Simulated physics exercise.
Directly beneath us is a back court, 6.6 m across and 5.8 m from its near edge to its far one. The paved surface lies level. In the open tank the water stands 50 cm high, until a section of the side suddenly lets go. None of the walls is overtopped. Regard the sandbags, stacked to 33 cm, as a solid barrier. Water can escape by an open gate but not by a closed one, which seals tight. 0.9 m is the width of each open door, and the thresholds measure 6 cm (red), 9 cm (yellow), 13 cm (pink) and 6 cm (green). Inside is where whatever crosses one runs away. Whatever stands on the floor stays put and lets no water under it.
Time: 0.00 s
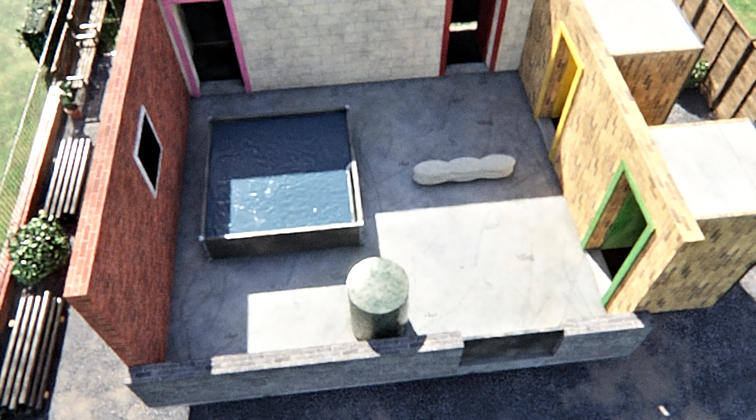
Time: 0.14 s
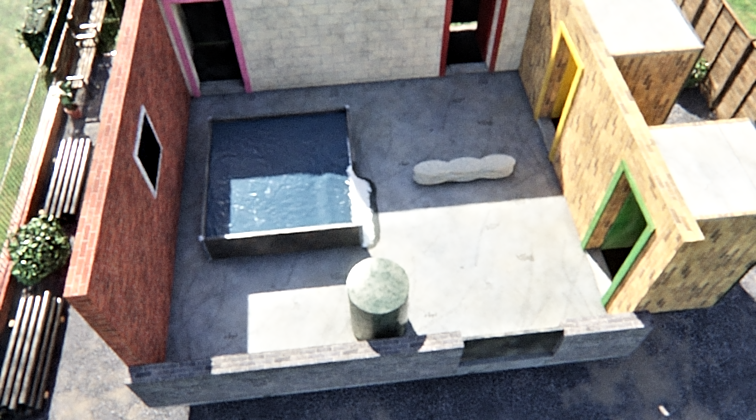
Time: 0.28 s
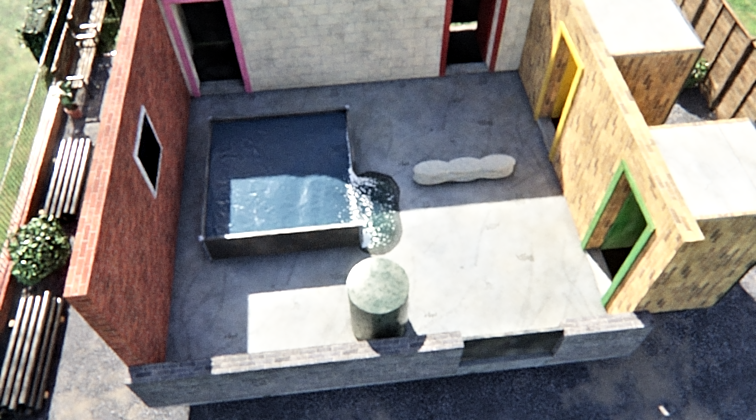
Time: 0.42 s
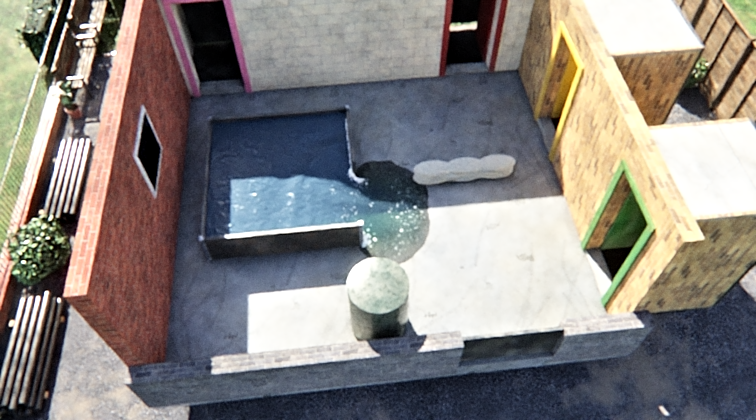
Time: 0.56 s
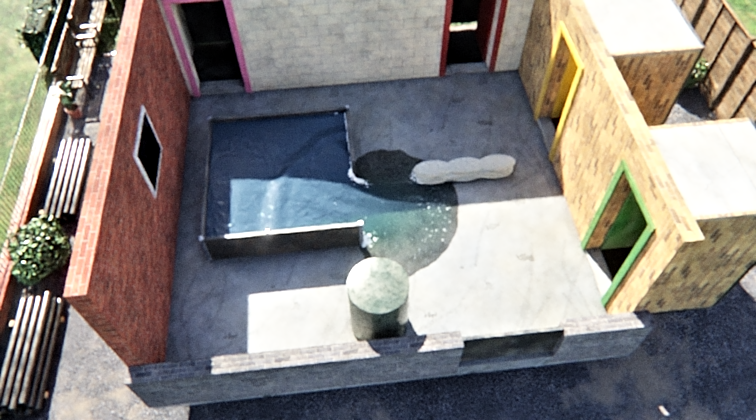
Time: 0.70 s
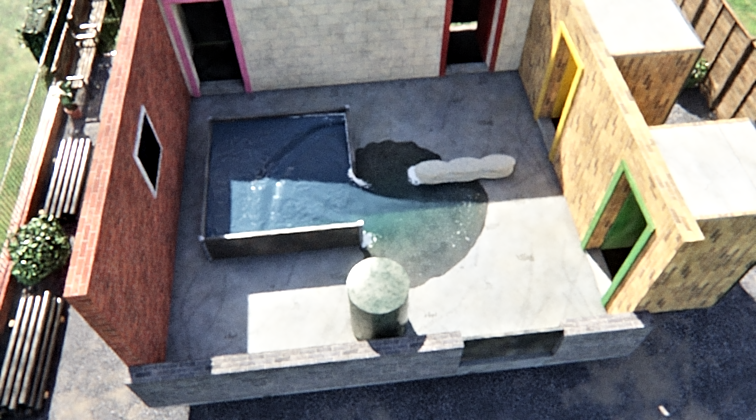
Water in a square open tank burst out through a gap on its right side, then spread in a widening dark puddle across the paved courtyard, reaching the pale sandbags and flowing past them.
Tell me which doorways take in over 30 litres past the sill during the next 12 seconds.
Outcome: Red door: Tops the amount; yellow door: Falls short; pink door: Falls short; green door: Tops the amount.
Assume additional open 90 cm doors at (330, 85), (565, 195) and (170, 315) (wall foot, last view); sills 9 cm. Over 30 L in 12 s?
Result in order - not enough, more than that, not enough.
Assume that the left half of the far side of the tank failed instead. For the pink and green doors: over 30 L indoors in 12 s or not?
Here's how it goes: Pink exceeds it, green falls short.
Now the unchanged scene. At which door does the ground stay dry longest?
The pink door.
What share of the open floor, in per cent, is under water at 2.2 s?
Covered: Roughly 45 per cent.
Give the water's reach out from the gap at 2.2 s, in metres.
Some 4.2 m out.
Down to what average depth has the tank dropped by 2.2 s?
33 cm.
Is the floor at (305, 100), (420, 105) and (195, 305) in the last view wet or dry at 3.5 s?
Listed in turn: Spared so far / swamped / spared so far.
After 1.4 s water covers 25 % of the floor and is deepest (28 cm) near (373, 225); red door not reached, yellow door not reached, pink door not reached, green door not reached.
After 2.2 s water covers 45 % of the floor and is deepest (28 cm) near (559, 199); red door not reached, yellow door 5 cm at the sill, 0 L in, pink door not reached, green door 17 cm at the sill, 9 L in.
After 3.5 s water covers 55 % of the floor and is deepest (28 cm) near (596, 302); red door 3 cm at the sill, 0 L in, yellow door 8 cm at the sill, 0 L in, pink door not reached, green door 19 cm at the sill, 78 L in.
After 7.0 s water covers 75 % of the floor and is deepest (17 cm) near (501, 346); red door 13 cm at the sill, 43 L in, yellow door 9 cm at the sill, 1 L in, pink door not reached, green door 12 cm at the sill, 201 L in.
After 12.0 s water covers 100 % of the floor and is deepest (12 cm) near (415, 355); red door 9 cm at the sill, 93 L in, yellow door 6 cm at the sill, 3 L in, pink door 10 cm at the sill, 0 L in, green door 10 cm at the sill, 279 L in.
